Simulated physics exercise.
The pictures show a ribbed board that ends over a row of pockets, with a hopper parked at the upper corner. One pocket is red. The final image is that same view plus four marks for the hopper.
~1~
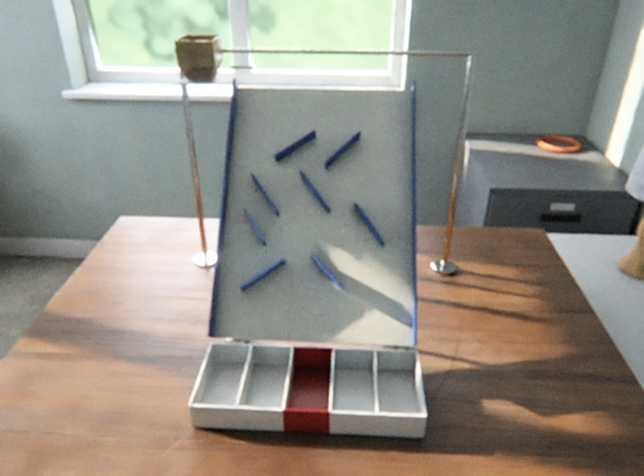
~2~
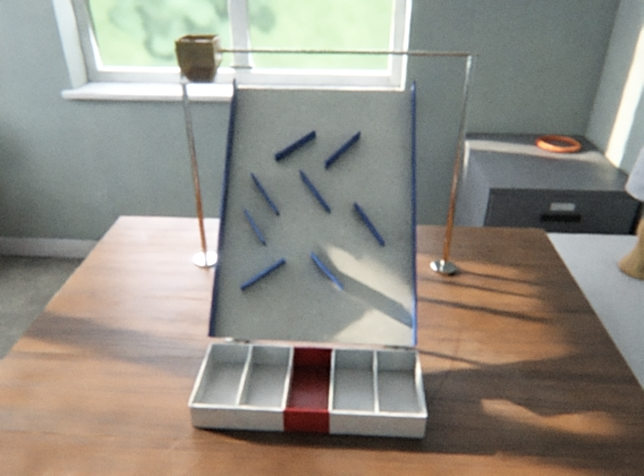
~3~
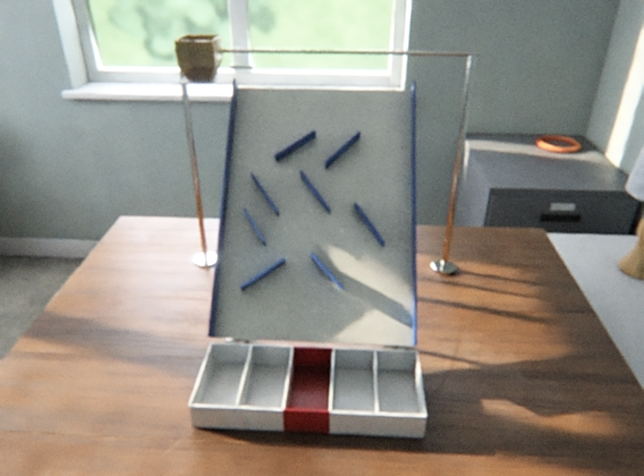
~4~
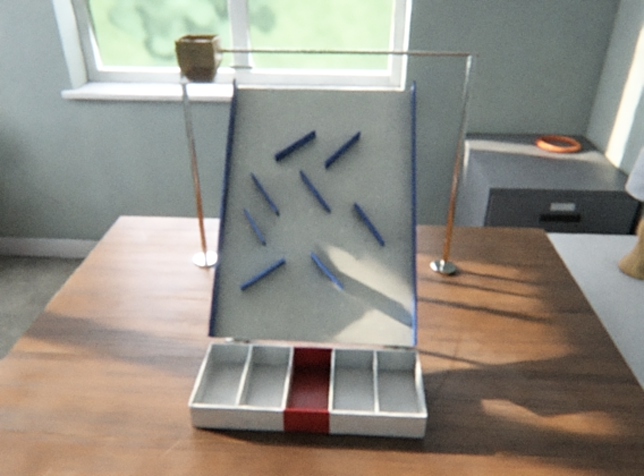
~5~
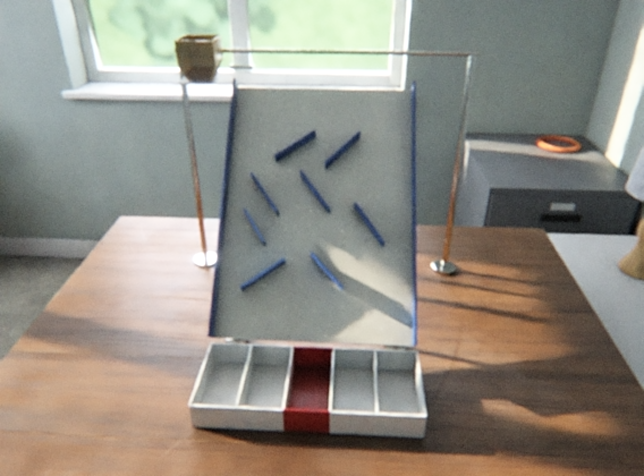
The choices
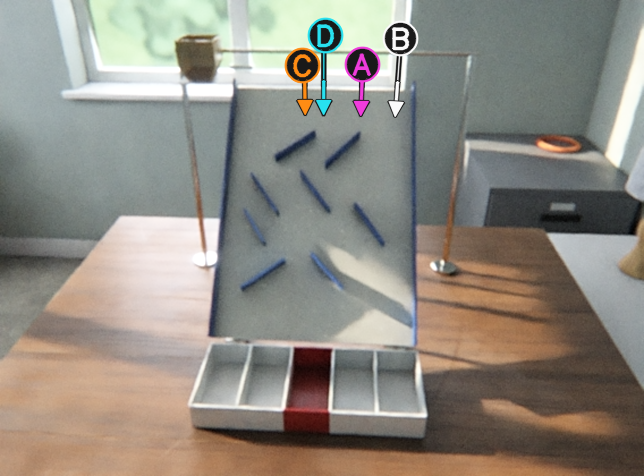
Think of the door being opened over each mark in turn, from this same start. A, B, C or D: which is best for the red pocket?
Choose C.
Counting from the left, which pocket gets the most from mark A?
It is the fifth one.
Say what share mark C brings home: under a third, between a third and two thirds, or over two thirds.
It is between a third and two thirds.
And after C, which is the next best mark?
It is D.
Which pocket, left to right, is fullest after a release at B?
The fifth from the left.
On the marked copy, mark A meets the board at (360, 110); mark B meets the board at (395, 111); mark C meets the board at (305, 109); mark D meets the board at (323, 109).
Choosing A, just a few in the red pocket, the larger part in other pockets, about a tenth outside the box.
Choosing B, not one piece in the red pocket, every piece in other pockets.
Choosing C, roughly half in the red pocket, roughly a third in other pockets, about a tenth outside the box.
Choosing D, about a tenth in the red pocket, the larger part in other pockets, about a tenth outside the box.
